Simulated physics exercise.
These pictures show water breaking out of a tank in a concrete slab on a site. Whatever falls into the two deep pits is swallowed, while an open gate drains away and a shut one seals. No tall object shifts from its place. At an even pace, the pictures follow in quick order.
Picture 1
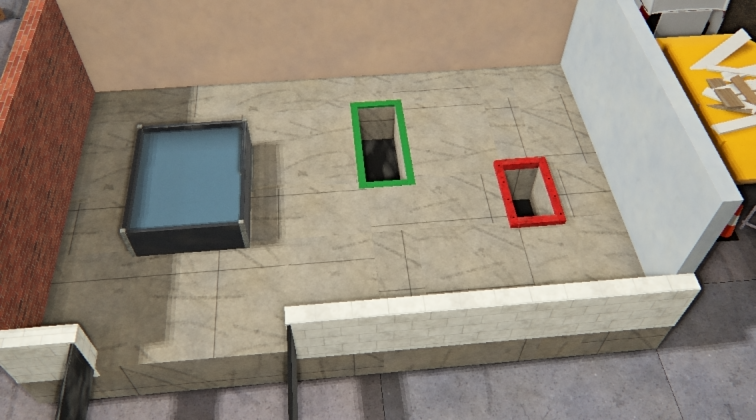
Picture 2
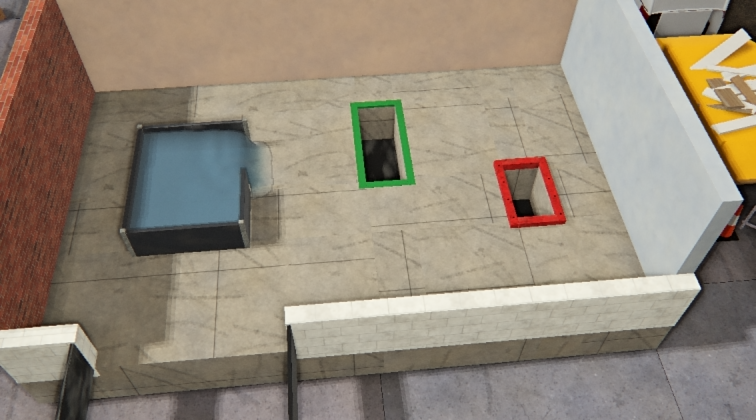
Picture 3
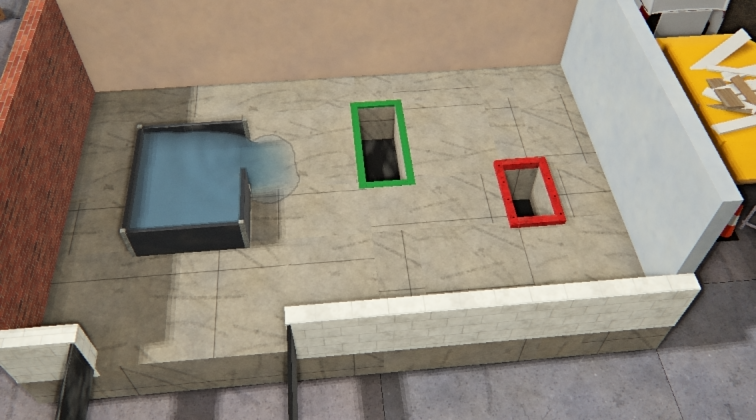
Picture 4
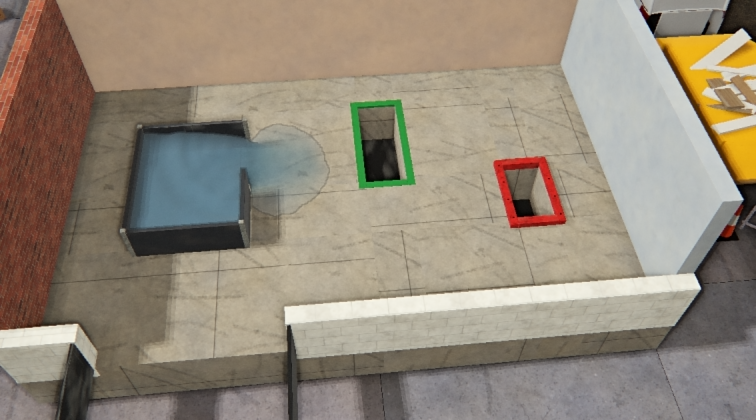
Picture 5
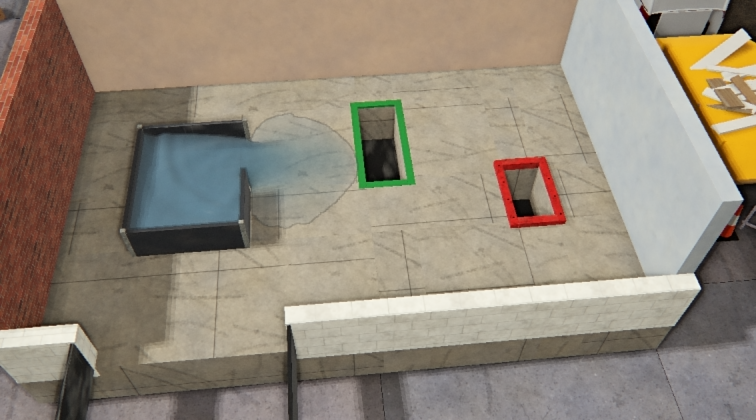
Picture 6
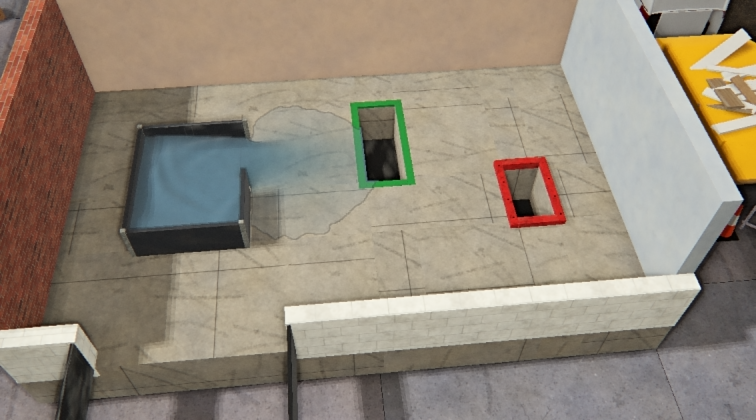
Water pours from the tank's right side and spreads across the slab to the green-framed opening.
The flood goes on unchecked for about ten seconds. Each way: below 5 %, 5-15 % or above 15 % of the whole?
Gate - below 5 %, red pit - below 5 %, green pit - above 15 %.
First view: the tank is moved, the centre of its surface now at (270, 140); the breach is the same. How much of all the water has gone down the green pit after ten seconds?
Green: 75 %.
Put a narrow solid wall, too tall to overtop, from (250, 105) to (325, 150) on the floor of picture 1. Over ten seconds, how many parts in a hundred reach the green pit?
Green: About 25 %.
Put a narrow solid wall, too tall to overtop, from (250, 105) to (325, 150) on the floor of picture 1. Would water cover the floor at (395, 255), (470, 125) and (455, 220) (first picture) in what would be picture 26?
Taking the three spots in the order asked, they are waterlogged, bone-dry and waterlogged.
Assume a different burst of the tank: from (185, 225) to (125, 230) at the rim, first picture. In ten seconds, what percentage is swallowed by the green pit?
Parts in a hundred: Green 0.
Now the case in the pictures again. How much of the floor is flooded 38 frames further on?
I'd say 45 per cent.
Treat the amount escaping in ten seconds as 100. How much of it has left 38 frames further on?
Around 80 %.
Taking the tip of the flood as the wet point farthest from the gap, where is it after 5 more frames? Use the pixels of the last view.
Roughly at (451, 204).
A moment on, water covers 15 % of the floor; the gate 0 %, the red pit 0 %, the green pit 8 %.
Next, water covers 20 % of the floor; the gate 0 %, the red pit 0 %, the green pit 18 %.
Then, water covers 35 % of the floor; the gate 0 %, the red pit 0 %, the green pit 29 %.
Later, water covers 45 % of the floor; the gate 0 %, the red pit 0 %, the green pit 40 %.
In the end, water covers 50 % of the floor; the gate 0 %, the red pit 0 %, the green pit 49 %.
